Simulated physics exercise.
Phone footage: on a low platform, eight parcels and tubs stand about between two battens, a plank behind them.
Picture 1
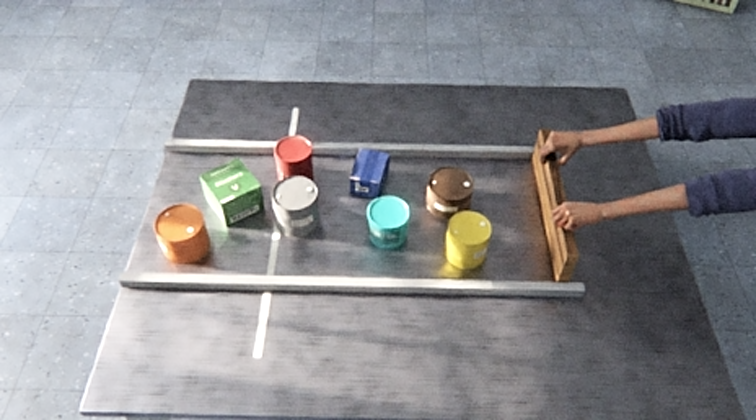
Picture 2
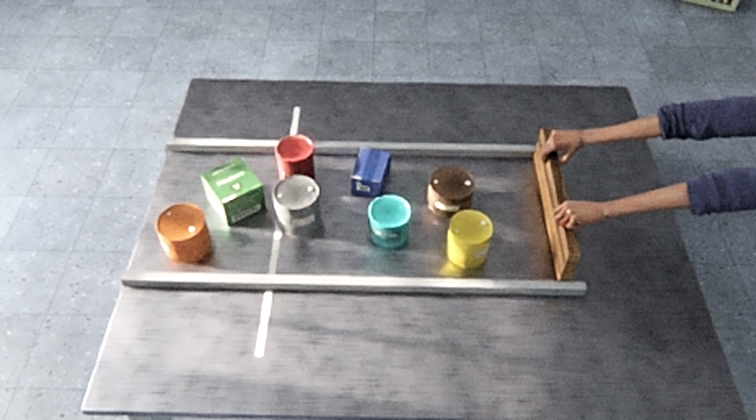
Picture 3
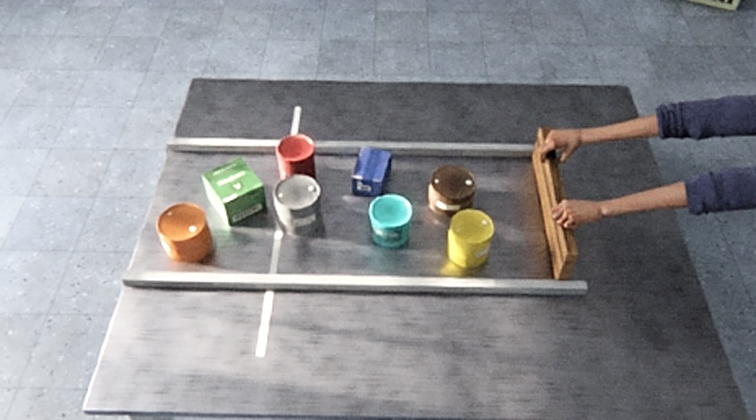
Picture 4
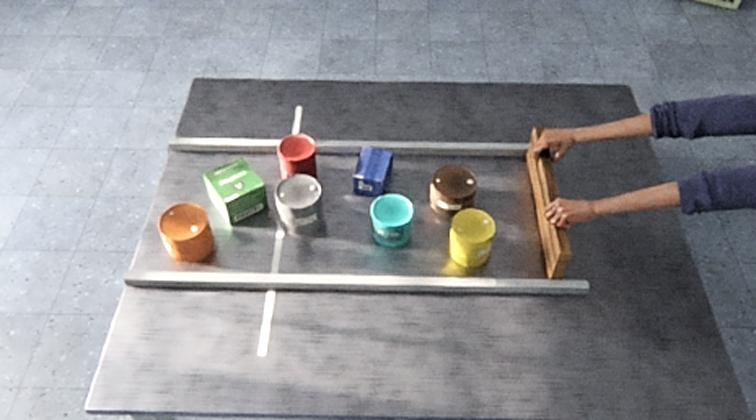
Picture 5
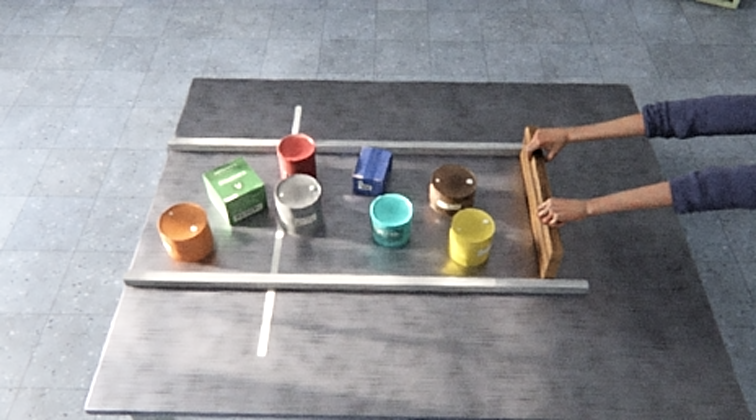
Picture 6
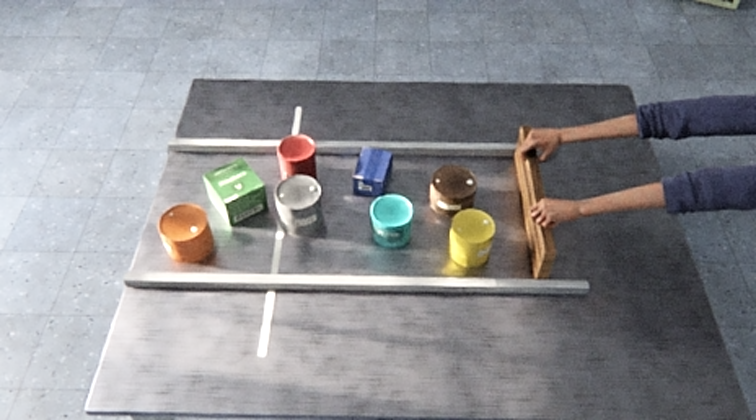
Wooden plank edging slightly left between two rails, guided by two hands, while eight colourful tubs and boxes sit still.
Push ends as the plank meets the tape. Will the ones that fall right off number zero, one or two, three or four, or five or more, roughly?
The tally of falls will come to none at all.
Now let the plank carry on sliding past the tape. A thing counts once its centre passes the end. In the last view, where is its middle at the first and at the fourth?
(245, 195) and (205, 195).
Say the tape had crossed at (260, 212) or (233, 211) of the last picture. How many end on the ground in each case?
Ground tally per try: 0 / 1.
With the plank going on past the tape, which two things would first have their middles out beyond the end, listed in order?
Counting earliest first, you get the green box, after which comes the red pail.
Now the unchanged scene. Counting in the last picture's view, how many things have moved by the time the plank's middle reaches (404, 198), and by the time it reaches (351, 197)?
That makes 4 at the first spot and 6 at the second.
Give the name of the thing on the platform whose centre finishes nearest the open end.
It would be the green box.
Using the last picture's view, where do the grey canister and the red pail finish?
The grey canister at (222, 202), the red pail at (227, 159).
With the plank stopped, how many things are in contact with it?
That comes to 4.
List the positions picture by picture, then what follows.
Orange canister (183, 234); green box (233, 192); red pail (295, 163); plank (553, 203); tape (280, 213), in the first frame.
Green box (234, 191); turquoise pail (390, 222), in the second frame.
Red pail (297, 162); yellow canister (470, 239), in the third frame.
Orange canister (187, 233); brown canister (453, 191), in the fourth frame.
Green box (236, 191); blue parcel (373, 171), in the fifth frame.
Orange canister (187, 233); green box (236, 191); red pail (298, 162); plank (533, 200); tape (283, 212), in the sixth frame.
Soon after, none off yet; orange canister at rest near (187, 233); green box at rest near (236, 191); red pail at rest near (298, 162).
In the end, the number that fall off is zero.
